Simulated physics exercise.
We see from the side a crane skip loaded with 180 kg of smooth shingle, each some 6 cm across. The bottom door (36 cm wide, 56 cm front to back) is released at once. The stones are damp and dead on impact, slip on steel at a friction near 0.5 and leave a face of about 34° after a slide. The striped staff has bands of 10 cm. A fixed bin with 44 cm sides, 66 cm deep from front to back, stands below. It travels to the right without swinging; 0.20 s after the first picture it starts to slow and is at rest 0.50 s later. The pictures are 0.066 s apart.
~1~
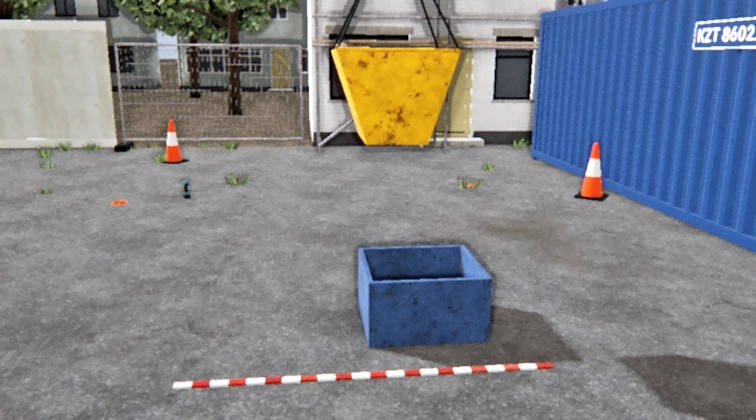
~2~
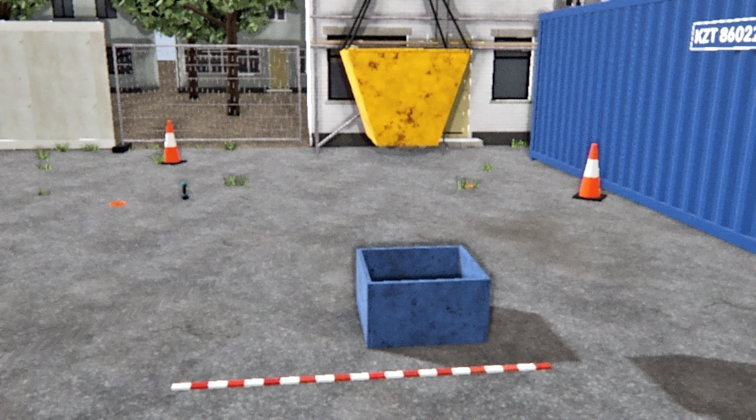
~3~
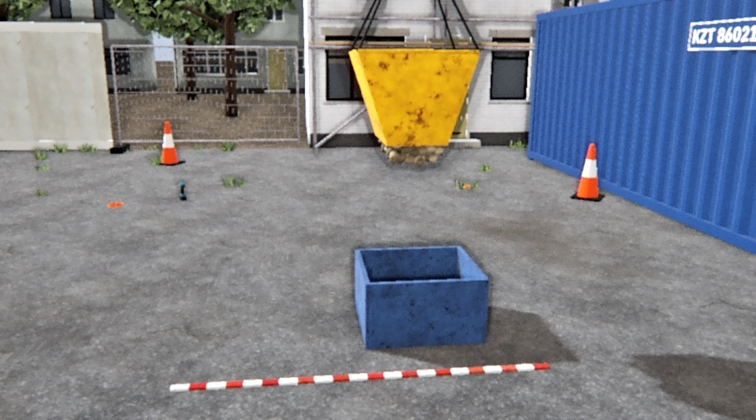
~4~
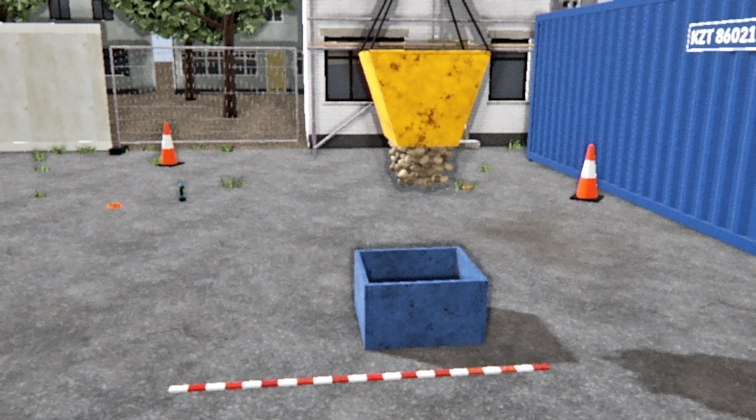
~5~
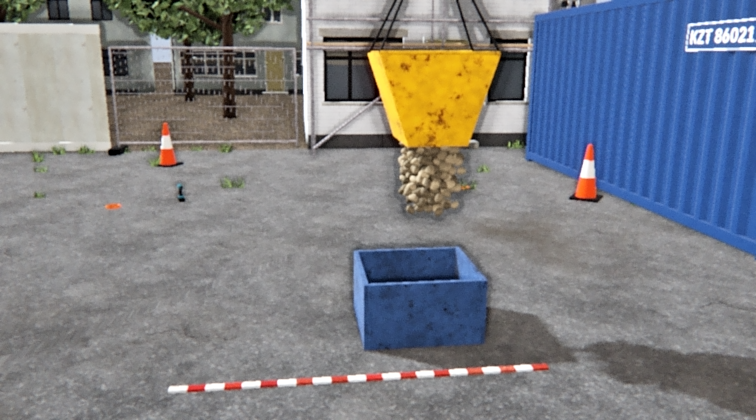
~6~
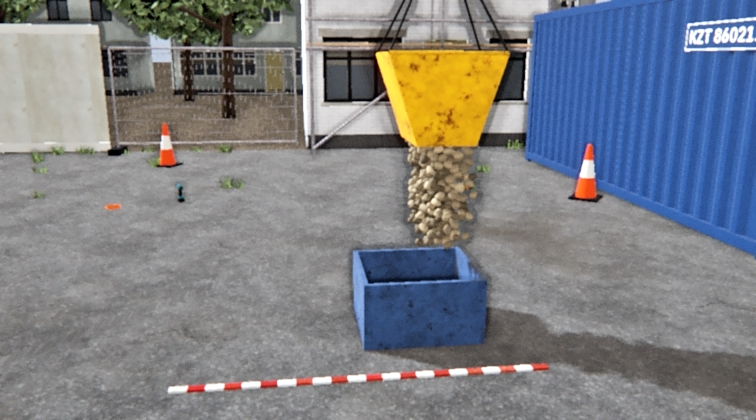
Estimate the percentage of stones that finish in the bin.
Some 64 per cent of it.
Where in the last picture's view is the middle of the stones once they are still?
Near (447, 313).
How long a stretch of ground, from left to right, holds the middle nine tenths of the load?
About 150 cm.
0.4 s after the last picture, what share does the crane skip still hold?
It holds some 0 per cent.
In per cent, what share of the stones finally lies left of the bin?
Near 0 in a hundred.
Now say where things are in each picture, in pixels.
In the first frame, the outlet is at (398, 136); nothing has dropped yet.
In the second frame, the outlet is at (408, 137); 3 % is out.
In the third frame, the outlet is at (418, 137); 12 % is out, the lowest stones still above the rim at (408, 159), 118 cm up.
In the fourth frame, the outlet is at (428, 138); 22 % is out, the lowest stones still above the rim at (418, 181), 104 cm up.
In the fifth frame, the outlet is at (438, 138); 34 % is out, the lowest stones still above the rim at (428, 208), 86 cm up.
In the sixth frame, the outlet is at (447, 138); 46 % is out, the lowest stones still above the rim at (438, 240), 63 cm up.
Then, 0.4 s after the last picture, 0 % in the crane skip, 65 % falling or lying in the bin, 35 % falling or lying beside or right of the bin; the stones farthest right are at (536, 316).
Then, 0.8 s after the last picture, 0 % in the crane skip, 64 % falling or lying in the bin, 36 % falling or lying beside or right of the bin; the stones farthest right are at (617, 313).
Then, 1.4 s after the last picture, 0 % in the crane skip, 64 % falling or lying in the bin, 36 % falling or lying beside or right of the bin; the stones farthest right are at (662, 293).
Then, 2.3 s after the last picture, 0 % in the crane skip, 64 % falling or lying in the bin, 36 % falling or lying beside or right of the bin; the stones farthest right are at (671, 292).
Then, 4.2 s after the last picture, 0 % in the crane skip, 64 % in the bin, 36 % beside or right of the bin; the stones farthest right are at (671, 292).
